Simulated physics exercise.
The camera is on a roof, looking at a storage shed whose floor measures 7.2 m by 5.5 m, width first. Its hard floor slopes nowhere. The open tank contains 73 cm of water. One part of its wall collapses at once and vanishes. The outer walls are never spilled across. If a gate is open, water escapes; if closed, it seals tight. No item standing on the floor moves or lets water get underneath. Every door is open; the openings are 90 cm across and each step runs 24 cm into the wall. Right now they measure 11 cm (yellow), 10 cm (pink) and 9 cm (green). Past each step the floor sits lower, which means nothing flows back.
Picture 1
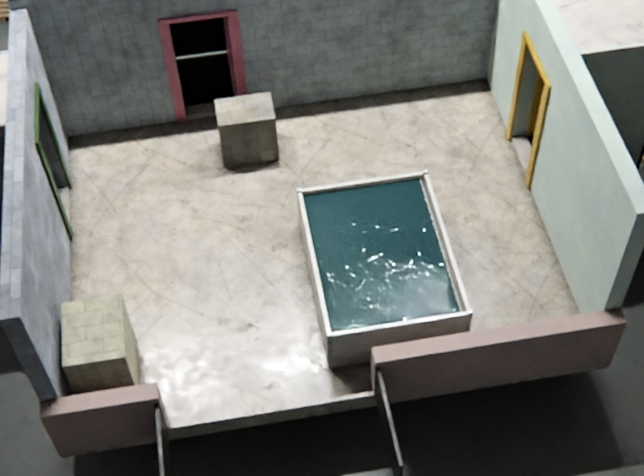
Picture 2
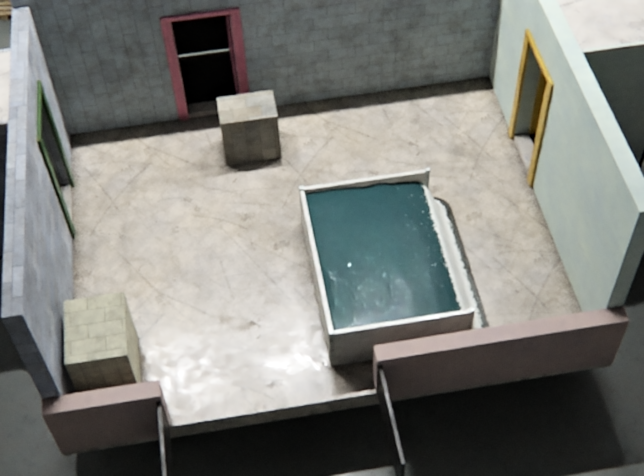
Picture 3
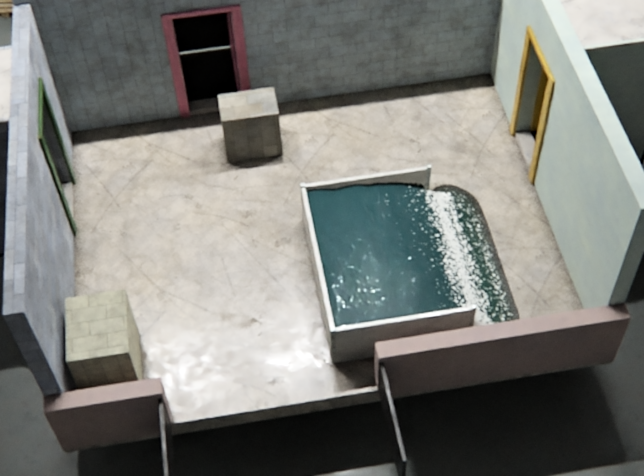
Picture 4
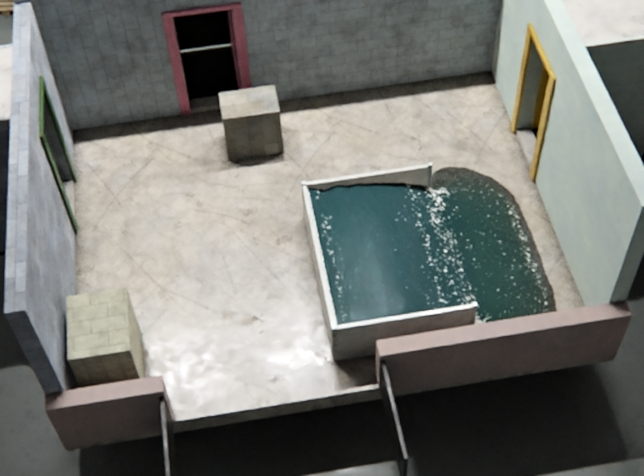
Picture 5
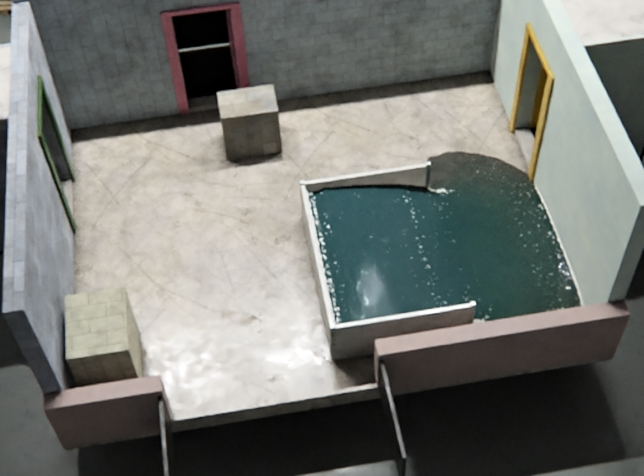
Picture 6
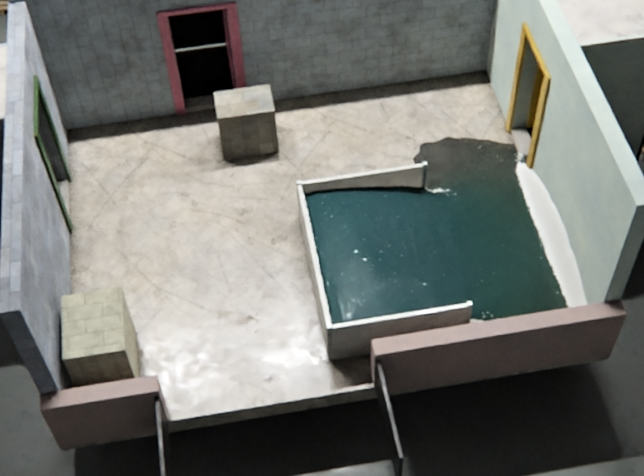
In the video, an open tank of dark green water stands in a walled room with three doorways; its right side disappears, and water pours onto the pale floor, spreading along the right wall to the yellow-framed doorway.
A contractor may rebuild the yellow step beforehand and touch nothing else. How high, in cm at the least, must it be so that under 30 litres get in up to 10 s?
It would need to be roughly 19 cm high.
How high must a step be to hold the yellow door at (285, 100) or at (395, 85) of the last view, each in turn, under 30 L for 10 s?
In turn: Roughly 9.0 cm, roughly 20 cm.
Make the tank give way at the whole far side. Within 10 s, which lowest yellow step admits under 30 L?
Close to 11.5 cm at the least.
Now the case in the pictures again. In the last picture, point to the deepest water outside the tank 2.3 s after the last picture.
Look close to (468, 76).
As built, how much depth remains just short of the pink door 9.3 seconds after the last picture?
About 8.5 cm.
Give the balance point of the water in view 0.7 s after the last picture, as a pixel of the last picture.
The balance point sits at roughly (447, 265).
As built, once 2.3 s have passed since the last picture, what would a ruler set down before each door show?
In cm: Yellow 17, pink 0, green 0.
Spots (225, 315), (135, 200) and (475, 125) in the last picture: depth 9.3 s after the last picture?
Roughly 5, then 6, then 11 cm.
Then, 0.7 s after the last picture water covers 20 % of the floor, deepest (60 cm) near (576, 326); 23 cm at the yellow door, 13 litres in over its 11 cm step.
Then, 2.3 s after the last picture water covers 40 % of the floor, deepest (37 cm) near (468, 76); 17 cm at the yellow door, 79 litres in over its 11 cm step.
Then, 9.3 s after the last picture water covers 95 % of the floor, deepest (15 cm) near (468, 76); 10 cm at the yellow door, 124 litres in over its 11 cm step.
At the yellow door as built, the water peaked near 24 cm, 0.9 s after the last picture.
With a step of 16 cm, 52 litres would have come in within the 10 s; with 22 cm, 15 litres. So under 30 litres takes about 19 cm.
